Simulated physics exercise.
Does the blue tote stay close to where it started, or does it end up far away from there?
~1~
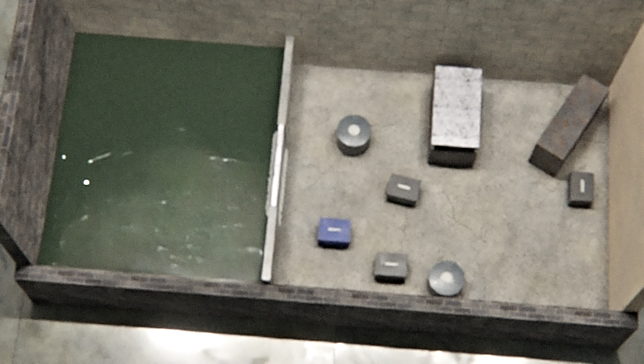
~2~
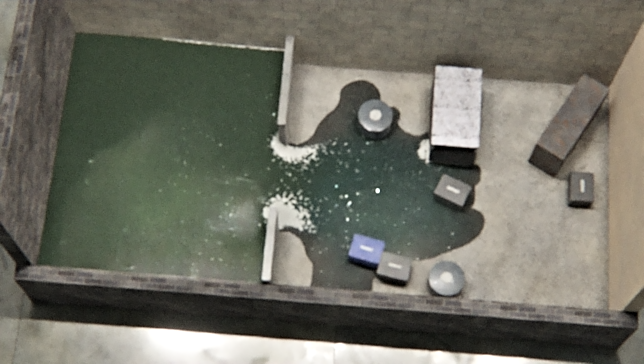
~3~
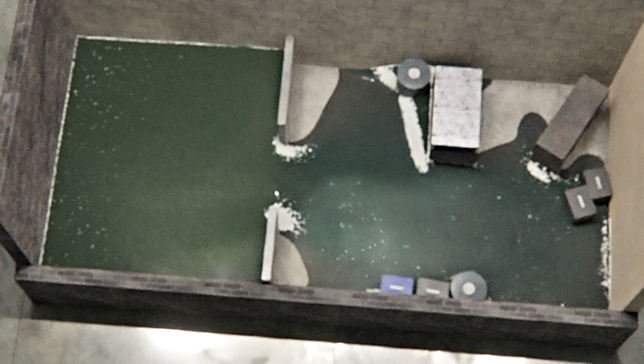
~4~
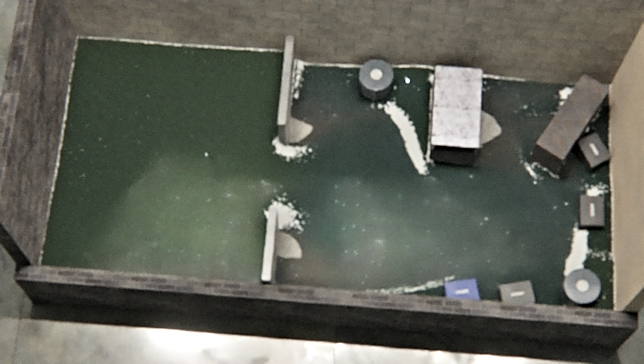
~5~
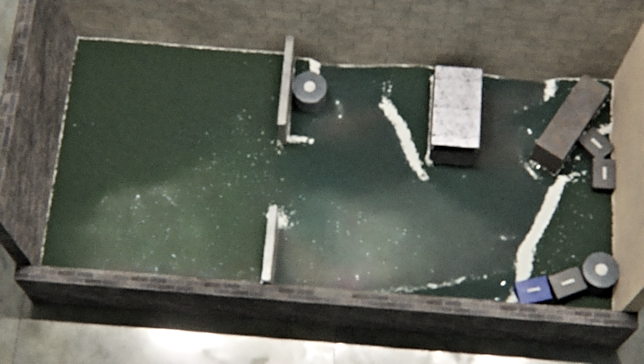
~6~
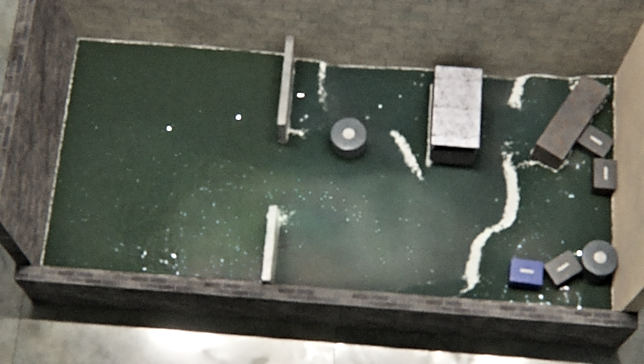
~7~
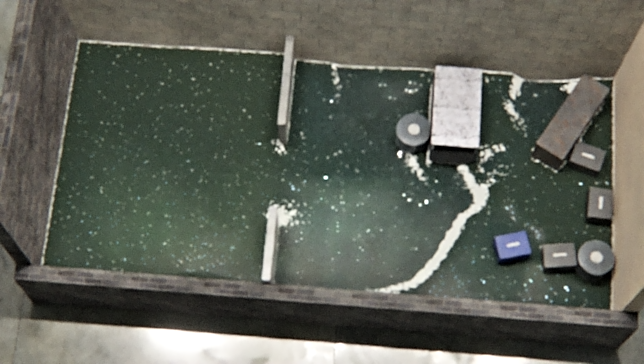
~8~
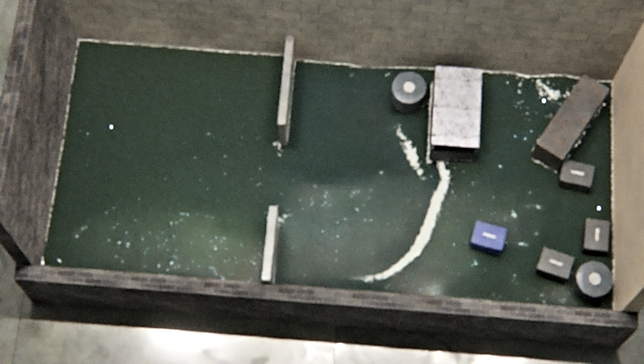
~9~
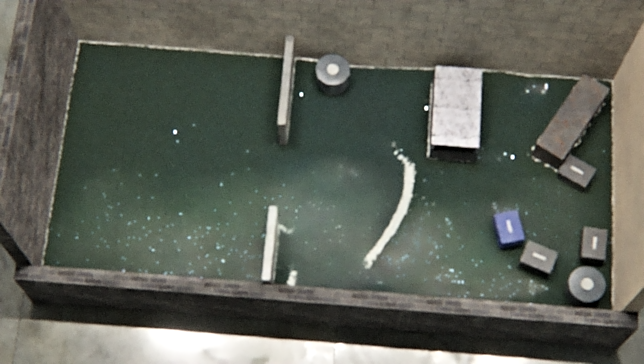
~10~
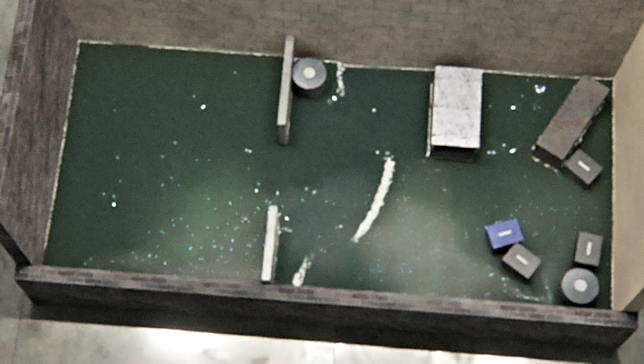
It ends up far away, carried off to the right by the water and still floating there at the end.
